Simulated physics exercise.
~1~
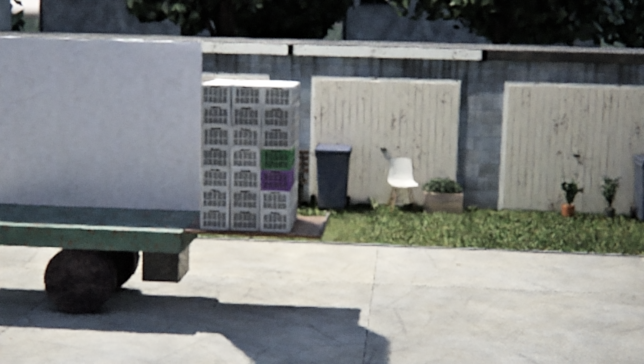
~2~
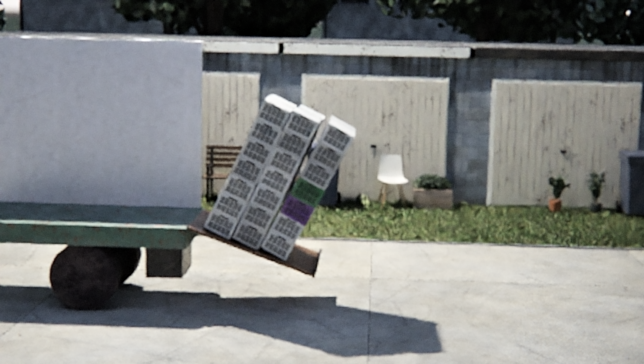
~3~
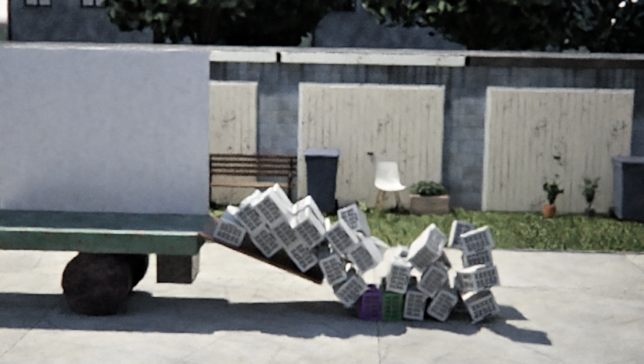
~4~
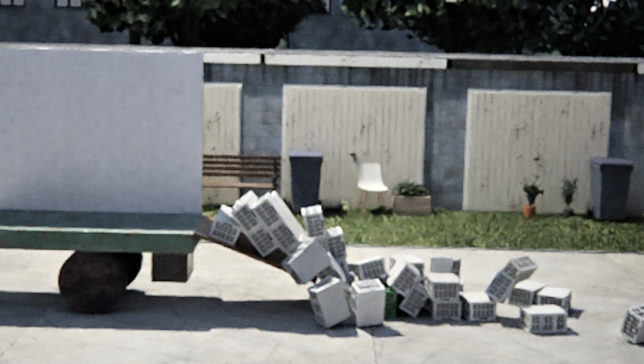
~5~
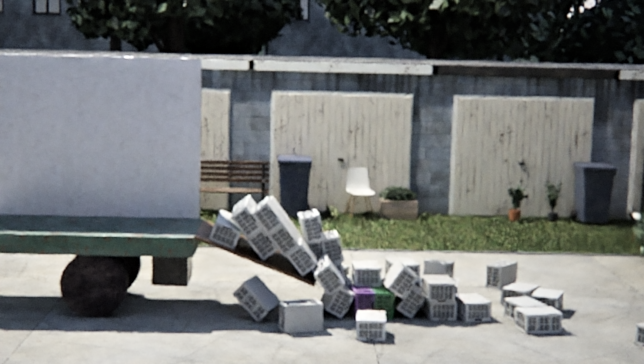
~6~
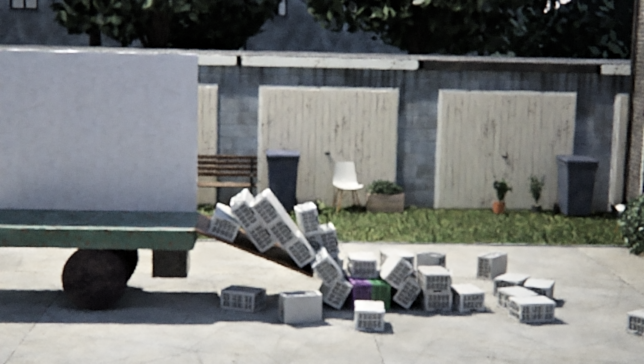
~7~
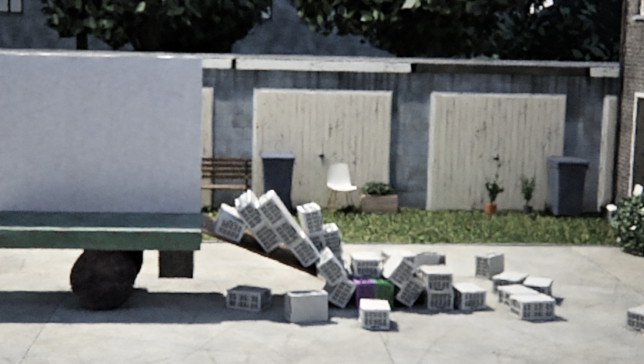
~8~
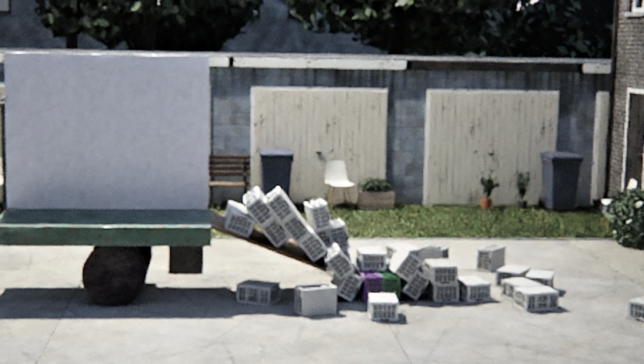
Stacked pale crates tipping off a lorry's lowering tail lift and tumbling across the concrete, most ending scattered on the ground.
